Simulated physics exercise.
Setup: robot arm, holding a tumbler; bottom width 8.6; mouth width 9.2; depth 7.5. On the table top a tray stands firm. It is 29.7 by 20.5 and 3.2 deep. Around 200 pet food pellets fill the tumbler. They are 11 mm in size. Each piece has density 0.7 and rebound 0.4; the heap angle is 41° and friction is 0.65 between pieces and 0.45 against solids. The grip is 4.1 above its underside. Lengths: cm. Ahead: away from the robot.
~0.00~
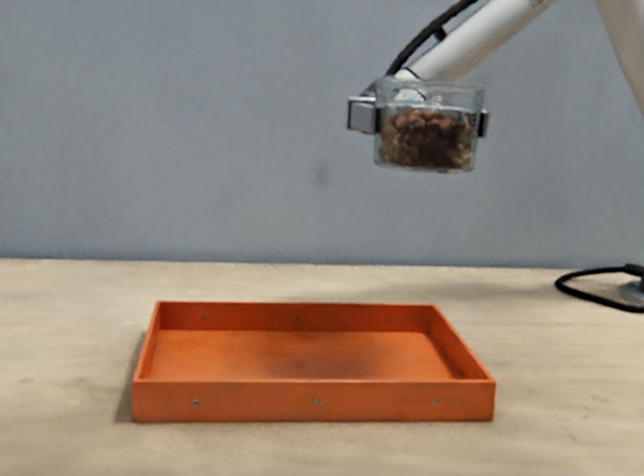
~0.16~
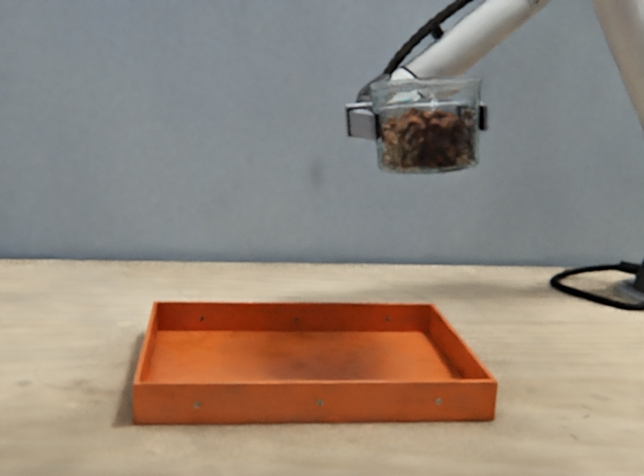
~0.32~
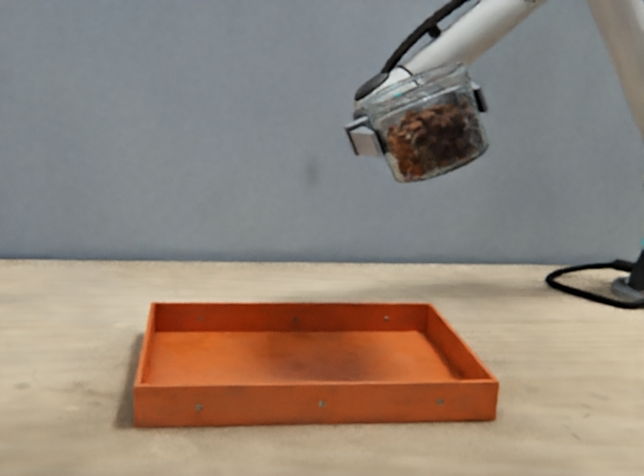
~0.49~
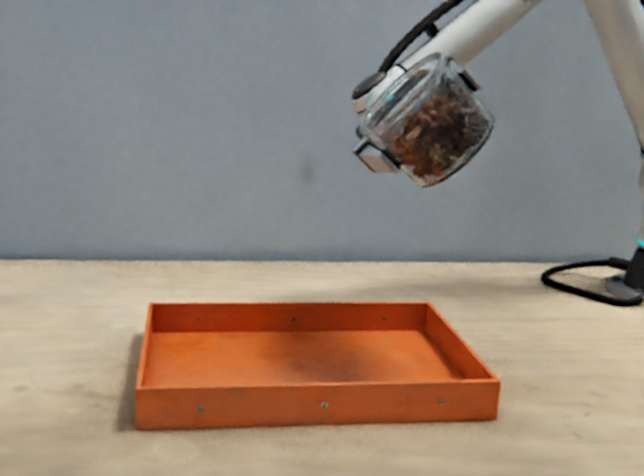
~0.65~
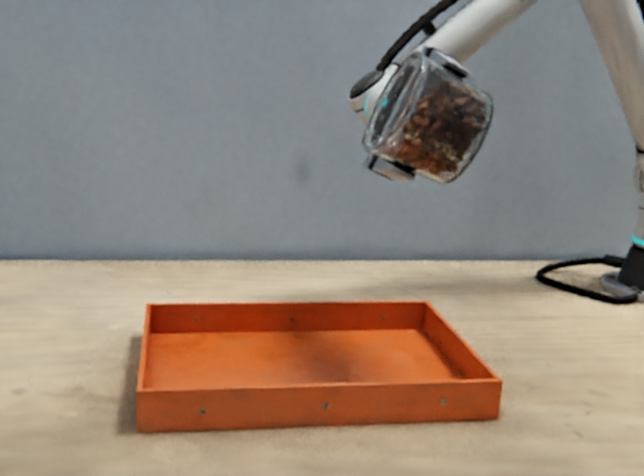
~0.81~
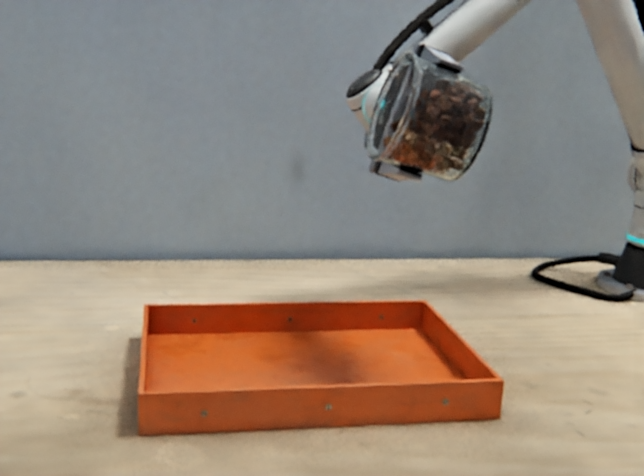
We see a robot arm holding a clear tumbler of brown pellets above and behind an orange tray on a table, first nearly upright, then rotating it steadily to the left until it lies almost on its side.
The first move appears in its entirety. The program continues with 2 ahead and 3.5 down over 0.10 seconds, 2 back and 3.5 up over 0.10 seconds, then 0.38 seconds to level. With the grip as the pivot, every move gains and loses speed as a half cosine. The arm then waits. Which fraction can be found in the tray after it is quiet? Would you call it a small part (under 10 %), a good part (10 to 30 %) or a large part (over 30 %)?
I'd call it a small part.
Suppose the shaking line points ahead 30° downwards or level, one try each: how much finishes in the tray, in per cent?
Roughly 20 per cent, then 40 per cent.
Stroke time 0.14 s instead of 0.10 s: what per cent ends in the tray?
Then about 0 per cent.
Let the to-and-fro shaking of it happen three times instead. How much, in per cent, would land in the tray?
It would come to around 10 %.
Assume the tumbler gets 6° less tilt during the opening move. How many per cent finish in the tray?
Roughly 5 percent.
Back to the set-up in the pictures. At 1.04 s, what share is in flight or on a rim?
Around 2 per cent of the load.
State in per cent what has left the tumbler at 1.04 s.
Near 0 in a hundred parts have gone so far.
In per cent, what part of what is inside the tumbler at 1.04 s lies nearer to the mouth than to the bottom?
Near 35 in a hundred.
After 1.04 s, tilted 72° forward, highest piece 28 above the table; 197 in the tumbler, 3 in flight or on a rim.
After 1.27 s, tilted 16° forward, highest piece 27 above the table; 187 in the tumbler, 11 in the tray, 2 in flight or on a rim.
After 1.59 s, level, highest piece 28 above the table; 187 in the tumbler, 13 in the tray.
After 2.64 s, level, highest piece 28 above the table; 187 in the tumbler, 13 in the tray.
In the end, 187 in the tumbler, 13 in the tray. That is 6 % in the tray.
